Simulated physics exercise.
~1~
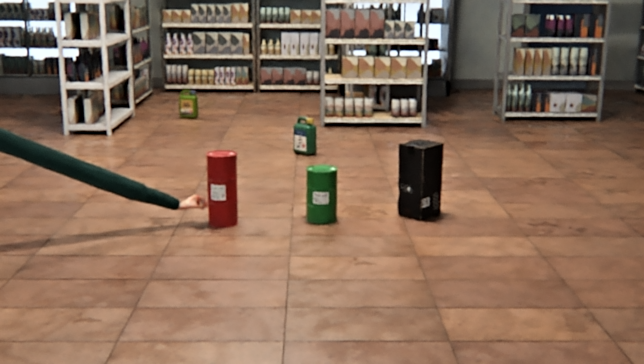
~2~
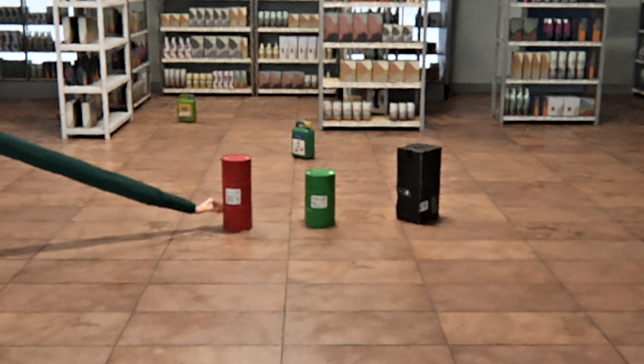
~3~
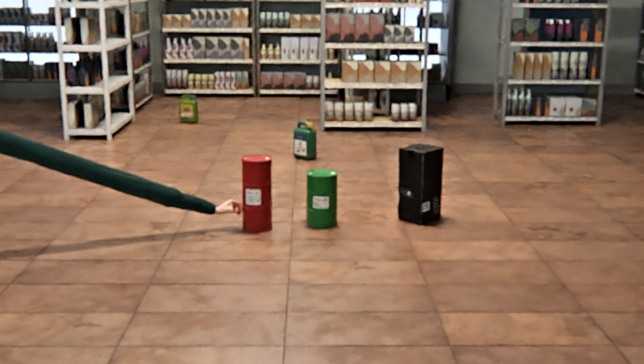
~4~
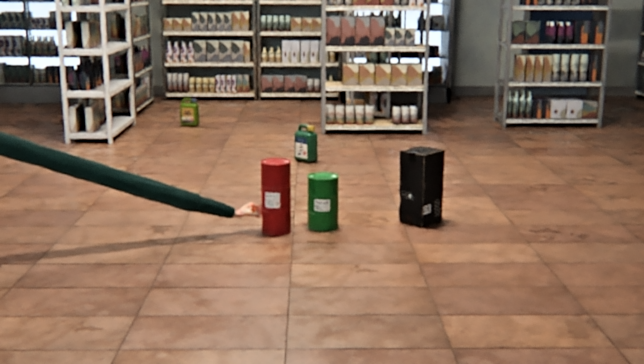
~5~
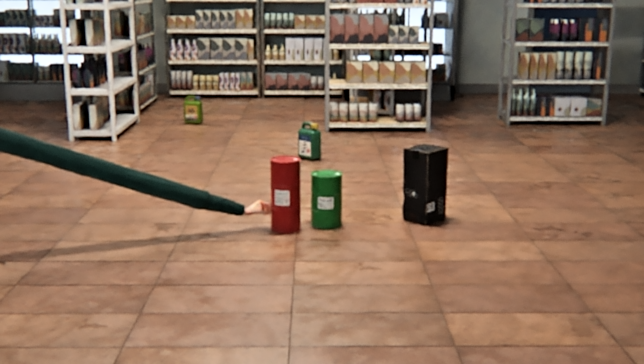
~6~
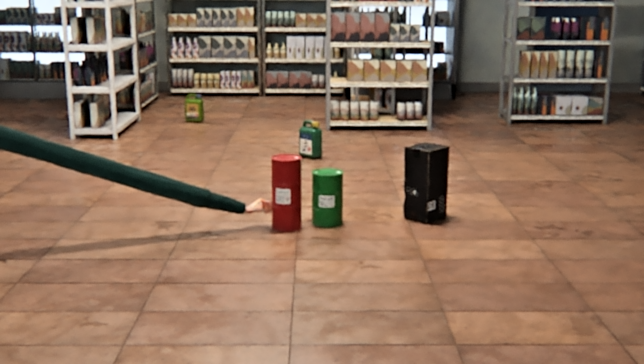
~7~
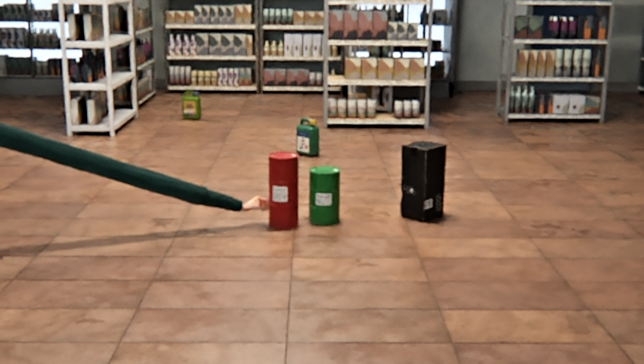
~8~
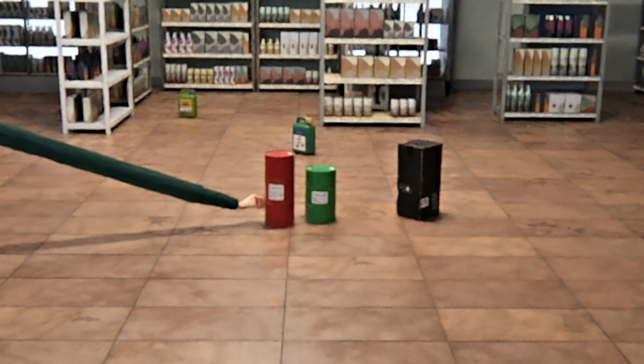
A hand on a long green arm pushing a red canister right across a tiled floor, stopping upright beside a green one.
